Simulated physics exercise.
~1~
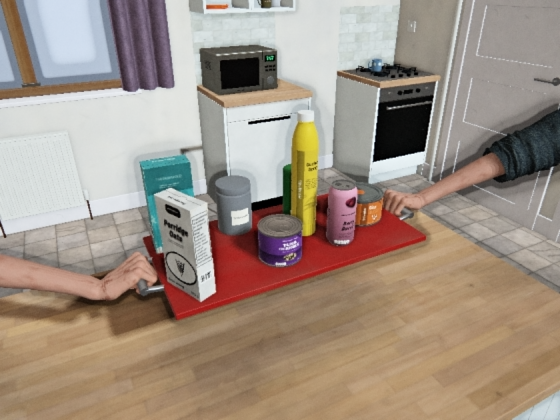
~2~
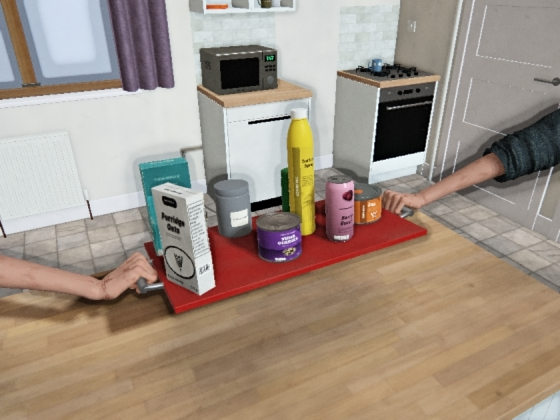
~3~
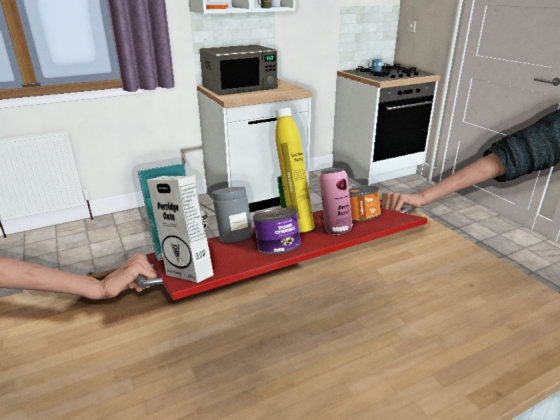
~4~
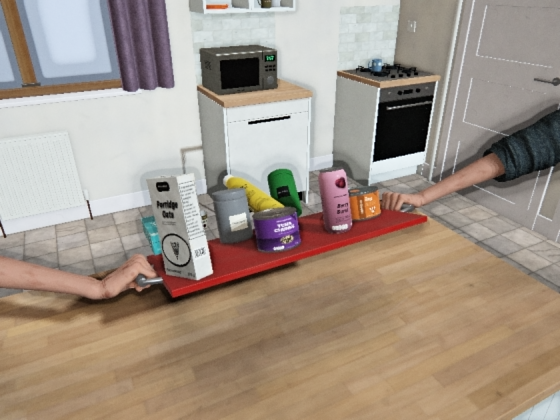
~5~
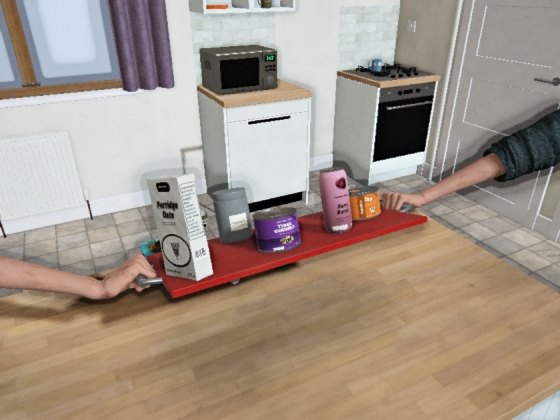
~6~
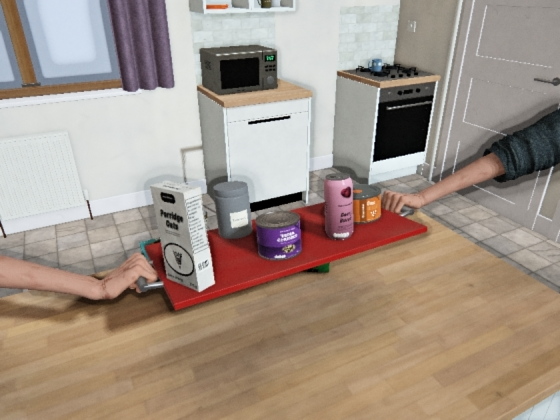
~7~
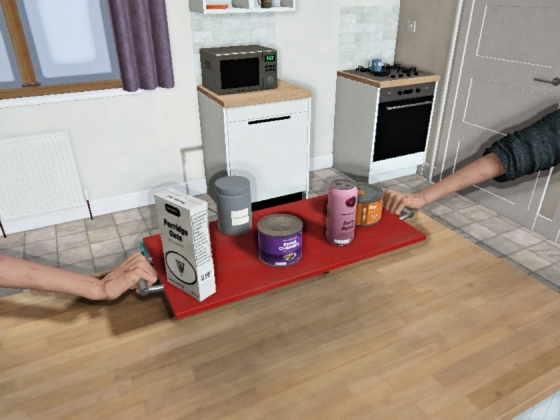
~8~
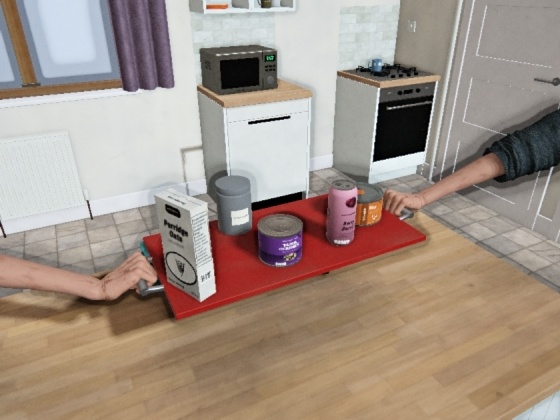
A red tray tips backward, dropping the yellow bottle, green jar and turquoise packet, then levels.
